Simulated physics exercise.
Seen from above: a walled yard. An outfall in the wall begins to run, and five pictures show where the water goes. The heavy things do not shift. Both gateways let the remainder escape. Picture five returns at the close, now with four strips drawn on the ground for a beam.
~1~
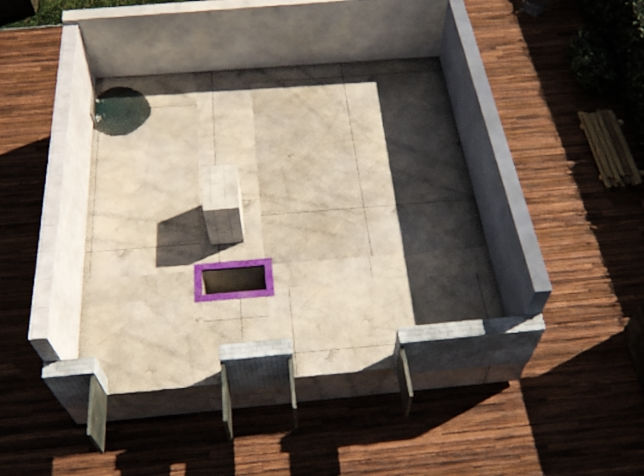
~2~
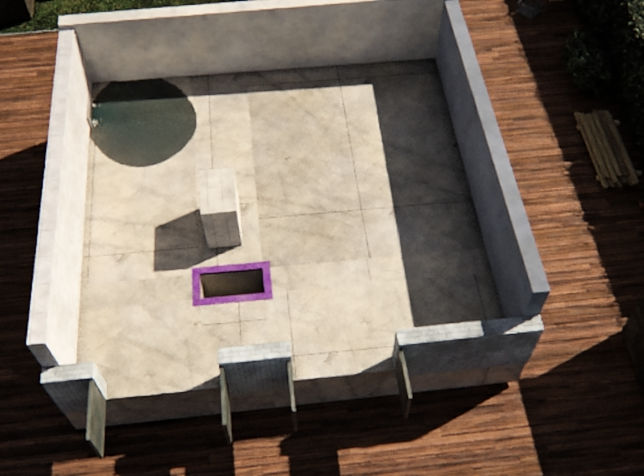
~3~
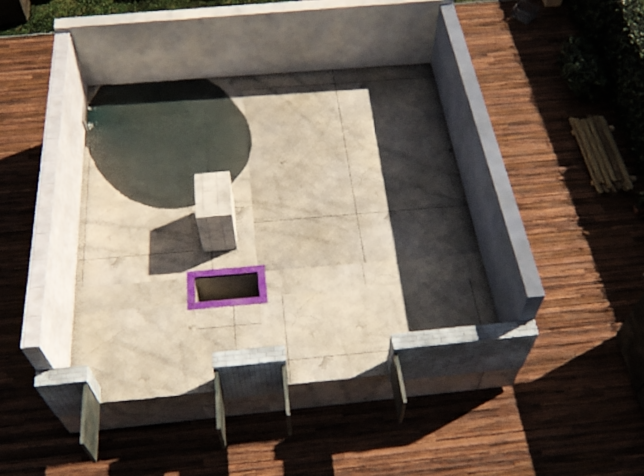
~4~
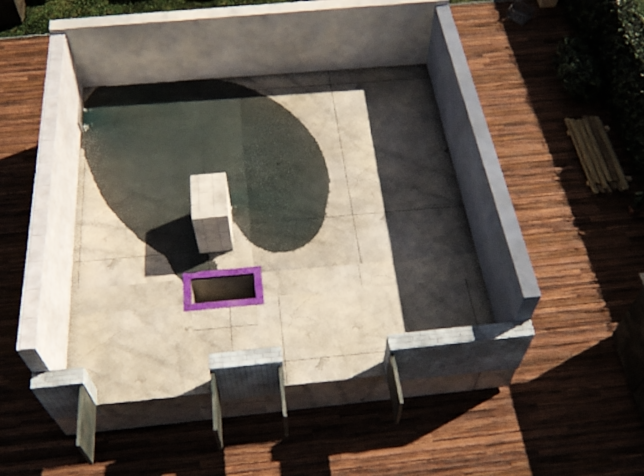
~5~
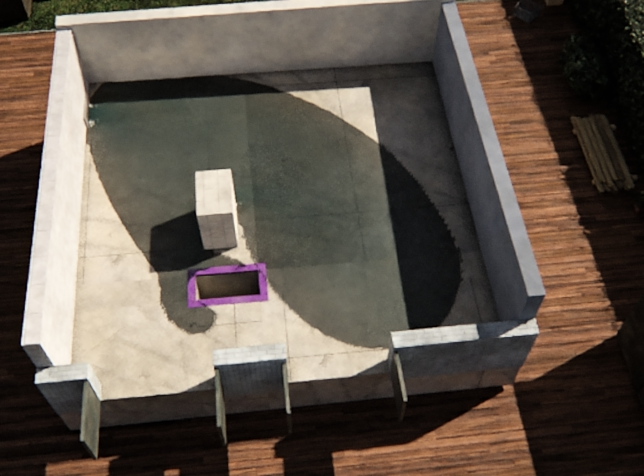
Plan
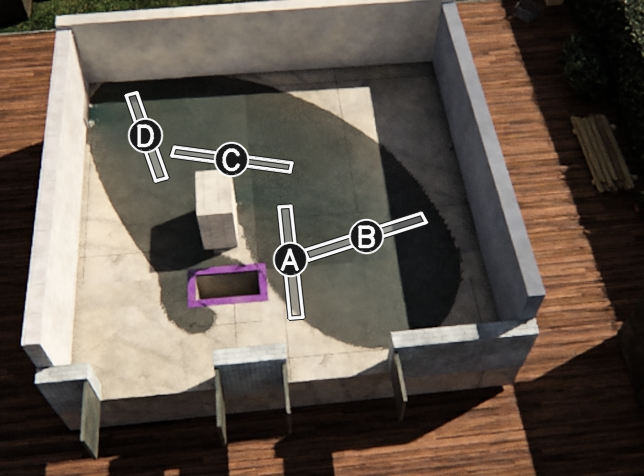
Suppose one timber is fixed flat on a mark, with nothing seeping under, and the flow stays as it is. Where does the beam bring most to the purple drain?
D is best.
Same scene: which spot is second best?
It is A.
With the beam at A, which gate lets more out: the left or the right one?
The right one.
In white, A from (296, 317) to (284, 206); B from (306, 255) to (423, 217); C from (173, 151) to (290, 167); D from (131, 94) to (161, 179).
Choosing A, about 26 % of the stream goes into the purple drain, about 71 % out by the gates.
Choosing B, about 18 % of the stream goes into the purple drain, about 78 % out by the gates.
Choosing C, about 18 % of the stream goes into the purple drain, about 80 % out by the gates.
Choosing D, about 35 % of the stream goes into the purple drain, about 54 % out by the gates.
